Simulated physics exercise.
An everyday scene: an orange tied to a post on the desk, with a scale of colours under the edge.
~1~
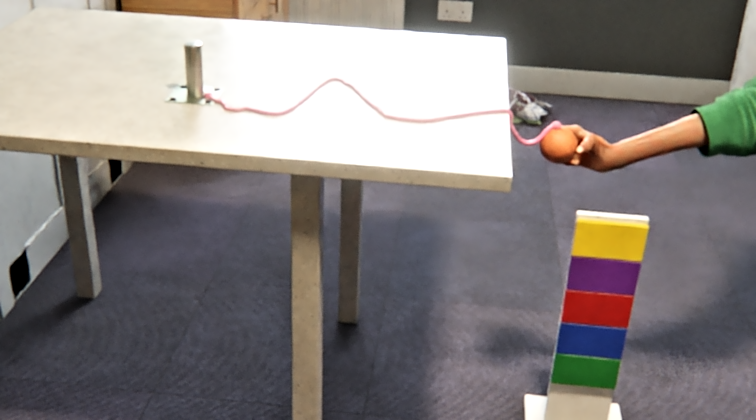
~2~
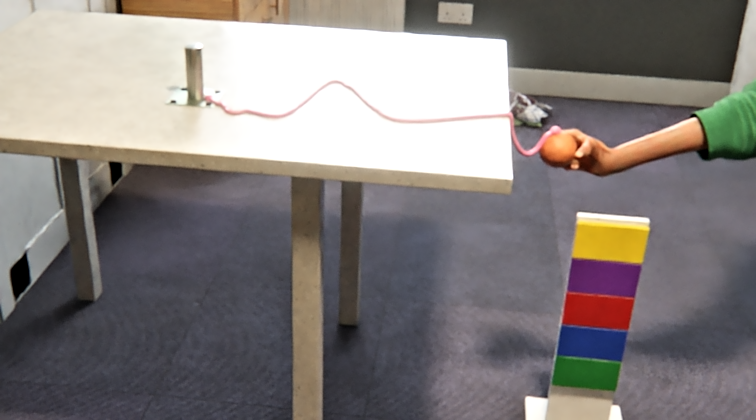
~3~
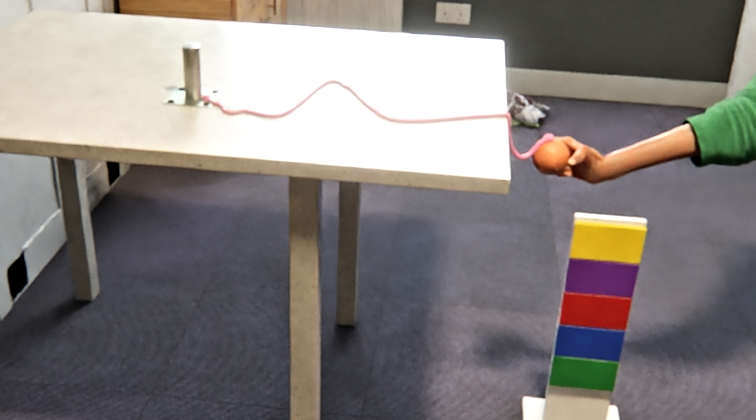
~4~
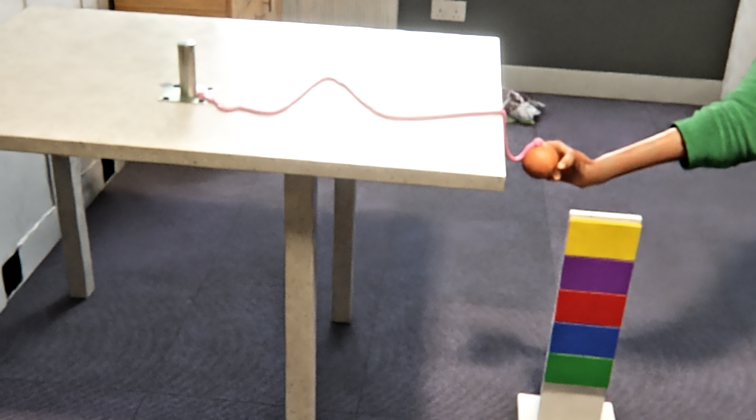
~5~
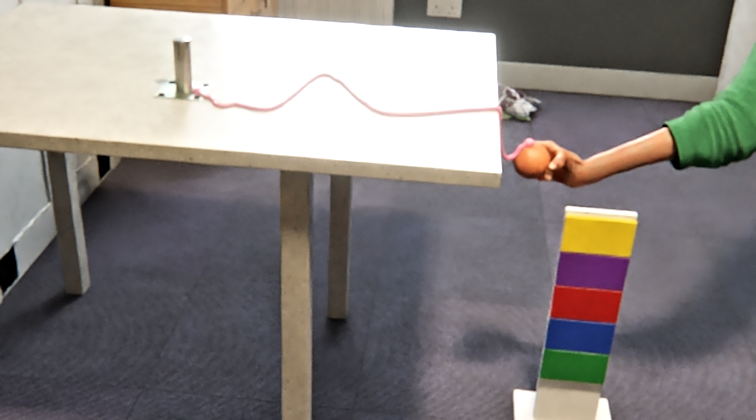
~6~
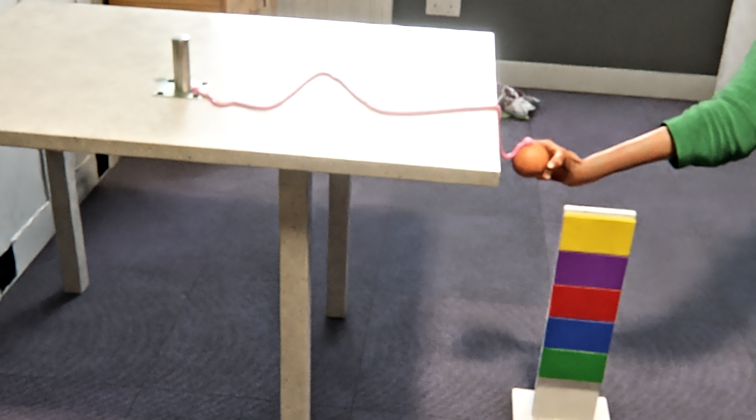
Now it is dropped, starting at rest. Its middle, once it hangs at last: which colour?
Colour: Blue.
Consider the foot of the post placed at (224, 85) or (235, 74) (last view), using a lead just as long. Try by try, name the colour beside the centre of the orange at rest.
It comes out green the first time and green the second time.
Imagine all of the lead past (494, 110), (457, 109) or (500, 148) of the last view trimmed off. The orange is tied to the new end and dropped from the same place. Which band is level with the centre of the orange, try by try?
Going cut by cut, you'd get purple, then yellow, then red.
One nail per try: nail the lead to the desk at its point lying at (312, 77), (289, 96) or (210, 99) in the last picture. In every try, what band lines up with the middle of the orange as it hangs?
Result per try, in sequence: Purple / red / blue.
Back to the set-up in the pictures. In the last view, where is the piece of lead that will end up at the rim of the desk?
(358, 97), give or take.
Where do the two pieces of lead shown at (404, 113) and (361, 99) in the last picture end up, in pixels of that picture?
First: (491, 170). Second: (497, 116).
A little later, orange near (458, 325); level with blue.
Next, orange near (476, 339); level with blue.
When it is over, orange near (469, 336); level with blue. Its middle rests at the blue band.
